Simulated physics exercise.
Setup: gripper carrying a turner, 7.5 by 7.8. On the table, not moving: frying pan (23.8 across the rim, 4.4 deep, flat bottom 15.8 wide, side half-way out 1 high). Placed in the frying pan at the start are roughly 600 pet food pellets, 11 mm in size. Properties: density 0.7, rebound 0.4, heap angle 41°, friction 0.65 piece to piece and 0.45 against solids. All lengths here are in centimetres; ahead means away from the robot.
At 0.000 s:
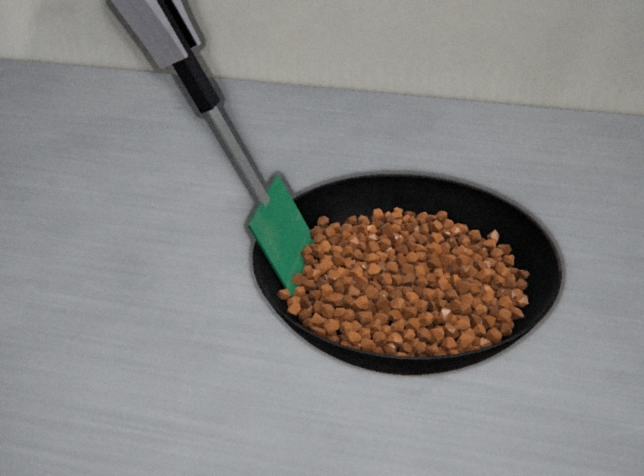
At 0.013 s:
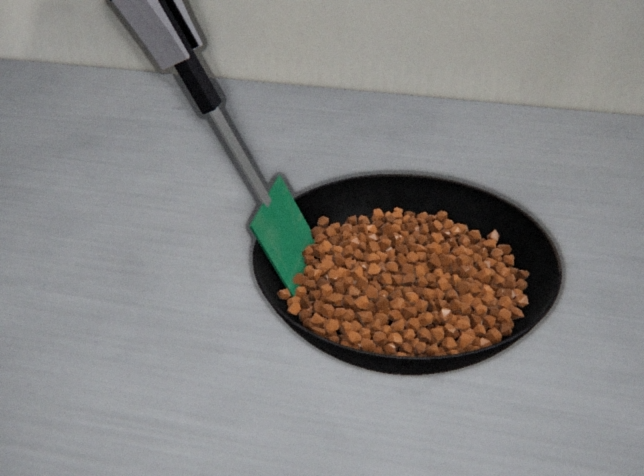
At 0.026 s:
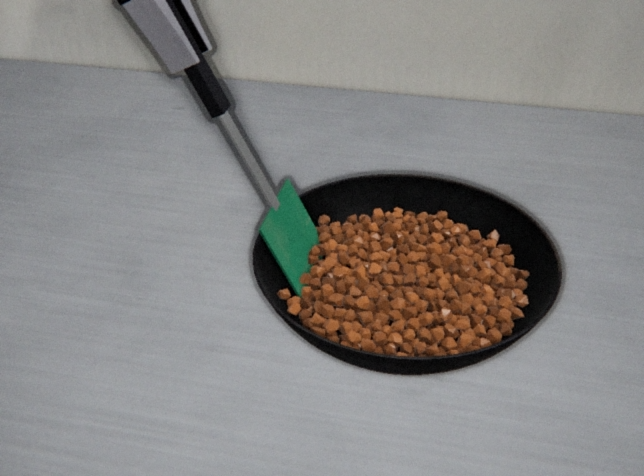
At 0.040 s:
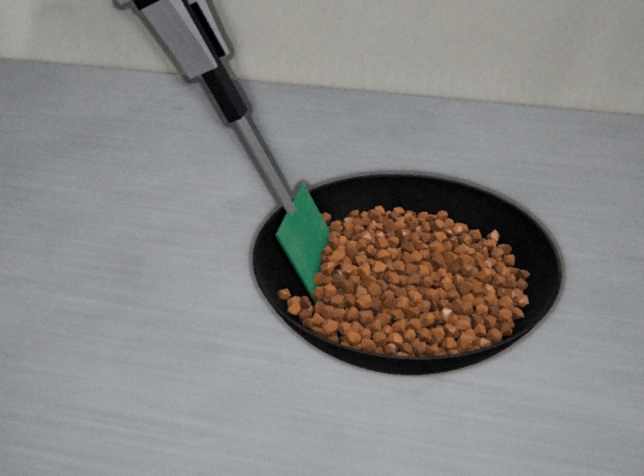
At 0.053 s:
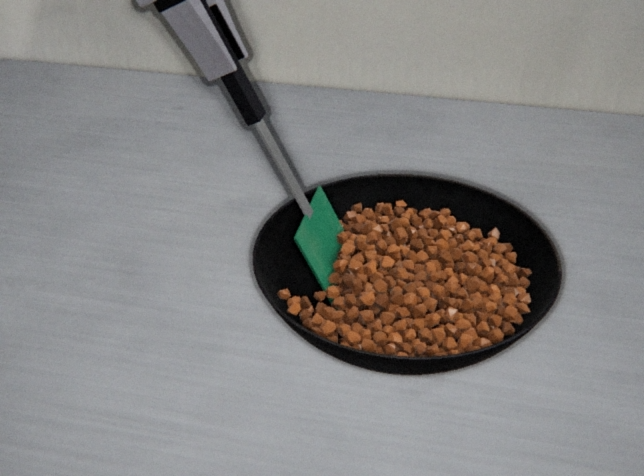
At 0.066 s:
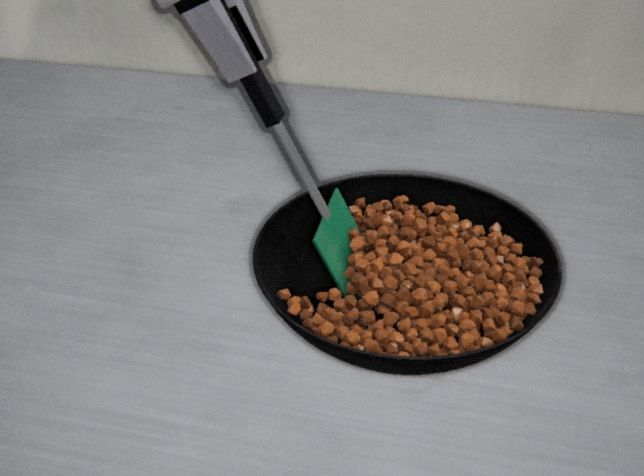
A gripper holding a green turner rests it at the left side of a black frying pan full of brown pellets, then slides it a short way right, pushing the nearby pellets into a slightly higher heap.
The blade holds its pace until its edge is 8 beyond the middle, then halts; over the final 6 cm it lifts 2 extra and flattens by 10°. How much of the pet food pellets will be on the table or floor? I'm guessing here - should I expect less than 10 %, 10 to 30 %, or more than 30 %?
You should expect more than 30 %.
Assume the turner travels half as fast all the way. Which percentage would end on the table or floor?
Roughly 30 in a hundred.
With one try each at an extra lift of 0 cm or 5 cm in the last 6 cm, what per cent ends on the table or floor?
I'd put it near 35 in a hundred, then near 30 in a hundred.
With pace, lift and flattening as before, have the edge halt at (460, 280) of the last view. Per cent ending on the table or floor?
Estimate: Approx. 10 %.
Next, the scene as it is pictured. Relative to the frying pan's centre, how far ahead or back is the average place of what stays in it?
Offset forward: Around 3.0 cm.
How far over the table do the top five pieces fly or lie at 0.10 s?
Roughly 8 cm above the table.
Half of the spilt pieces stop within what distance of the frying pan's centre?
That distance comes to about 22 cm.
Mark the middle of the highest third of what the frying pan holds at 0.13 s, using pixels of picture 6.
I'd say close to (474, 261).
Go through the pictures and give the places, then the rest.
The first picture shows turner top edge at (264, 199), sloping 64°; upper third of the load around (397, 269), from x 285 to 520, top at y 210; 605 in the frying pan.
The second picture shows turner top edge at (265, 200), sloping 64°; upper third of the load around (397, 269), from x 285 to 520, top at y 210.
The third picture shows turner top edge at (274, 203), sloping 64°; upper third of the load around (397, 269), from x 285 to 520, top at y 210.
The fourth picture shows turner top edge at (290, 208), sloping 64°; upper third of the load around (394, 266), from x 285 to 525, top at y 210.
The fifth picture shows turner top edge at (308, 211), sloping 64°; upper third of the load around (403, 264), from x 285 to 525, top at y 205.
The sixth picture shows turner top edge at (325, 213), sloping 64°; upper third of the load around (417, 263), from x 285 to 535, top at y 200; 605 in the frying pan.
By 0.10 s, sloping 64°, highest piece 8 above the table; 605 in the frying pan.
By 0.13 s, sloping 61°, highest piece 9 above the table; 599 in the frying pan, 6 on the blade or in flight.
By 0.35 s, sloping 54°, highest piece 10 above the table; 371 in the frying pan, 137 on the table or floor, 97 on the blade or in flight.
By 1.40 s, sloping 54°, highest piece 5 above the table; 371 in the frying pan, 234 on the table or floor.
Final count, 371 in the frying pan, 234 on the table or floor. That is 39 % on the table or floor.
